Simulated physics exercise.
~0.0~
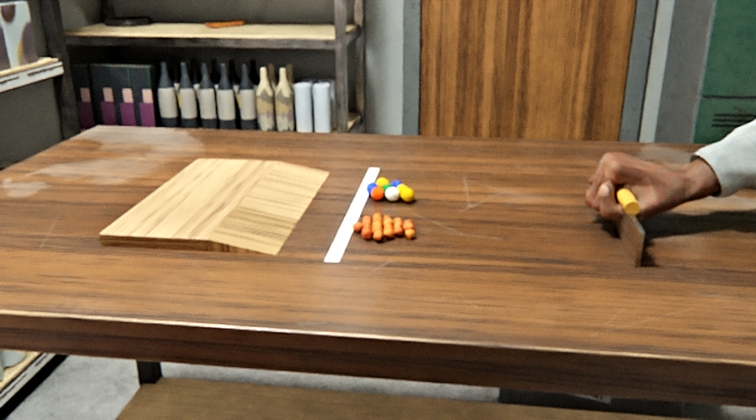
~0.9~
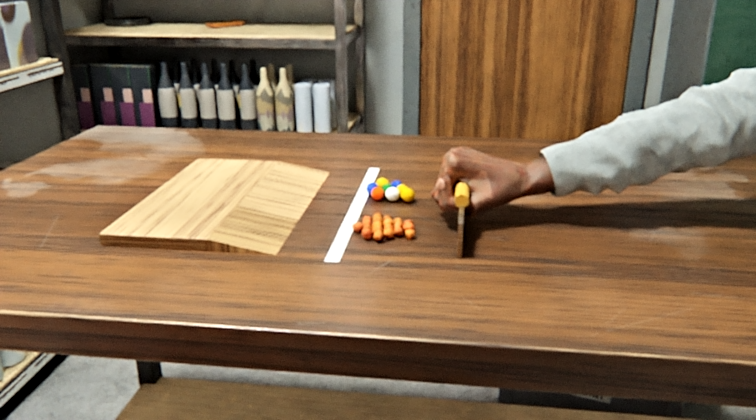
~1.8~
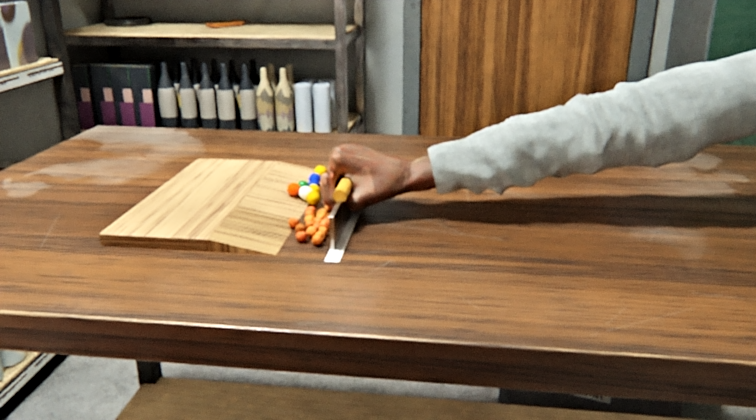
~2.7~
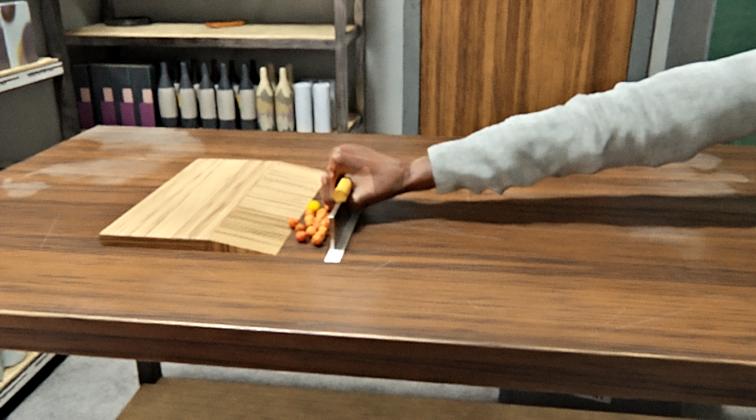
A hand in a pale grey sleeve holds a scraper with a yellow handle at the right of a dark wooden table, seen from the front and slightly above, with bottles on shelves behind. Near the middle, a cluster of multicoloured balls lies behind a pile of small orange pieces, beside a strip of white tape, with a pale wooden slab to the left. The hand slides the scraper left, pushing both groups across the tape toward the slab. The scraper stops at the tape. The coloured balls shift back toward the hand, and both groups end short of the slab.
